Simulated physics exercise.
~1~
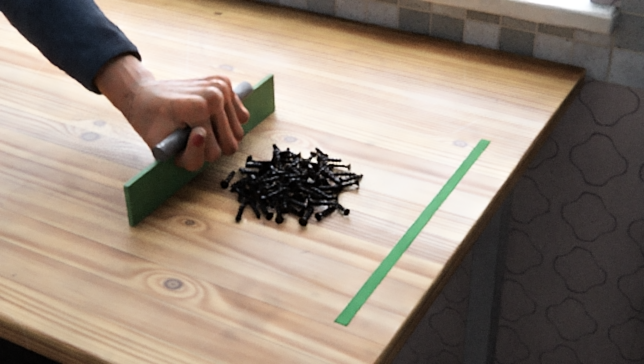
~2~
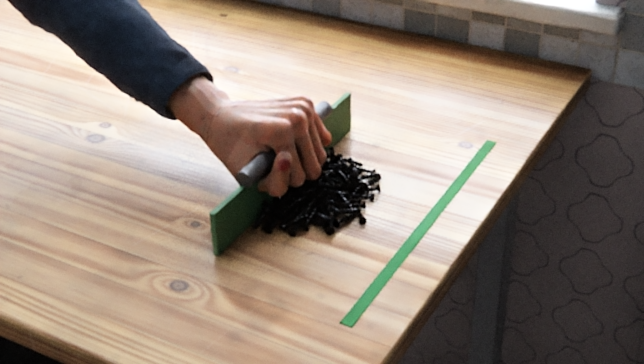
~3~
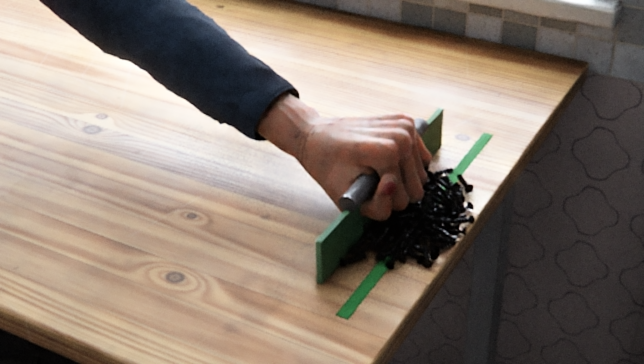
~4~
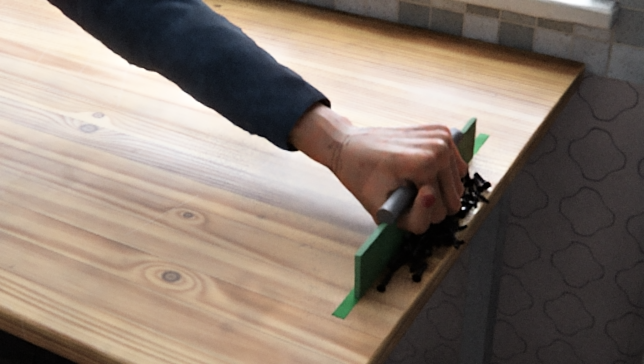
On a wooden tabletop, a hand pushing a green scraper rightward, sweeping a heap of black screws over green tape to the table's edge.
